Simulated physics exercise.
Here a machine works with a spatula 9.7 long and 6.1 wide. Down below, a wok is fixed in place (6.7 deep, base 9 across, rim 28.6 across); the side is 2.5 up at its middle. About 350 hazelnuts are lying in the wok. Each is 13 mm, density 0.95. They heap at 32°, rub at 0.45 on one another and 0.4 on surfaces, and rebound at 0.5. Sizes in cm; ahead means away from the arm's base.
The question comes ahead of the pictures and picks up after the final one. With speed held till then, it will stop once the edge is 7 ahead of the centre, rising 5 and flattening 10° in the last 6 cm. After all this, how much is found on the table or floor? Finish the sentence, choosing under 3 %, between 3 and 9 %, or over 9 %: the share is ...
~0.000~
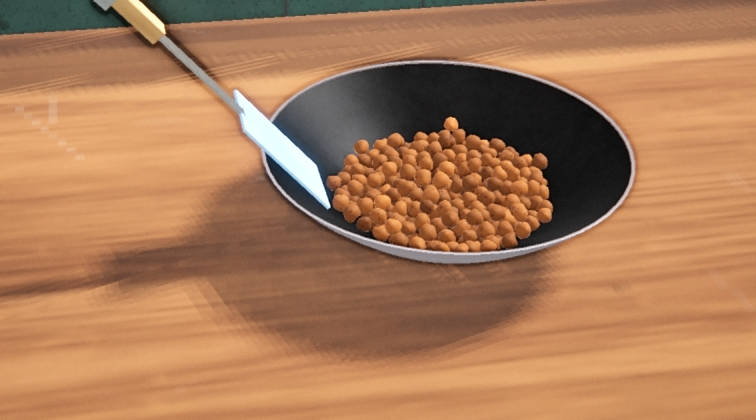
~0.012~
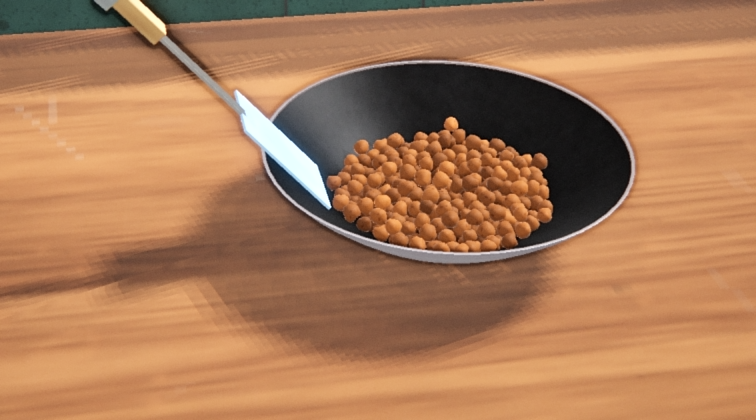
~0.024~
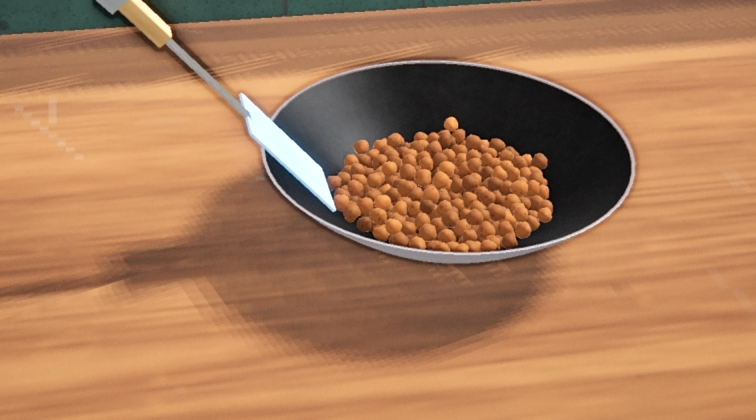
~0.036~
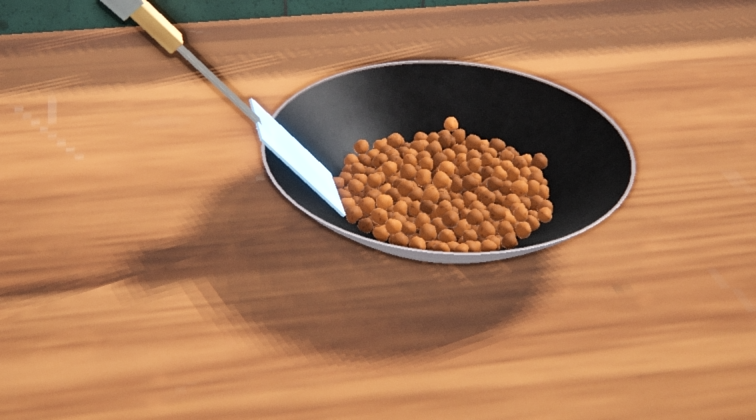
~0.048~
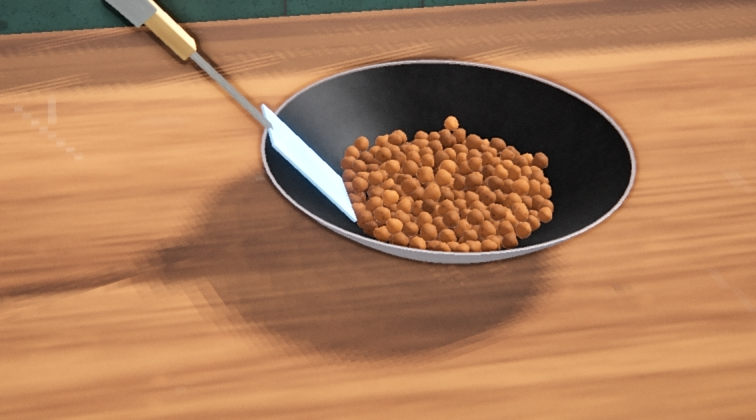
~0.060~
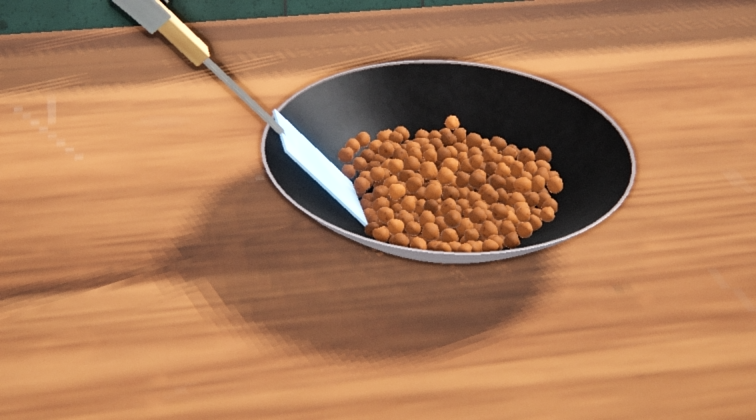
The share is over 9 %.
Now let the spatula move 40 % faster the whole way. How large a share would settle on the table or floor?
25 per cent, about.
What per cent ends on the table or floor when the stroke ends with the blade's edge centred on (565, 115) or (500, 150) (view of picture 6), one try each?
Try 1: Approx. 25 %; try 2: Approx. 0 %.
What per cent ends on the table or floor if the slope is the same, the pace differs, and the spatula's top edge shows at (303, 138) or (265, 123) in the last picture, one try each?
Estimates: Near 30 %, near 0 %.
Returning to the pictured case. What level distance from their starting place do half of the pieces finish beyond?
Around 4 cm, measured level.
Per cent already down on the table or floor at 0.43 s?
My estimate is roughly 10 %.
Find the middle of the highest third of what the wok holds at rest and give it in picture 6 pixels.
Around (543, 167).
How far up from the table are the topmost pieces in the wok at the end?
Close to 7.0 centimetres high.
After 0.13 s, sloping 50°, highest piece 6 above the table; 350 in the wok.
After 0.19 s, sloping 47°, highest piece 7 above the table; 350 in the wok.
After 0.43 s, sloping 40°, highest piece 9 above the table; 298 in the wok, 28 on the table or floor, 24 on the blade or in flight.
After 1.48 s, sloping 40°, highest piece 7 above the table; 298 in the wok, 52 on the table or floor.
At rest, 298 in the wok, 52 on the table or floor. That is 15 % on the table or floor.
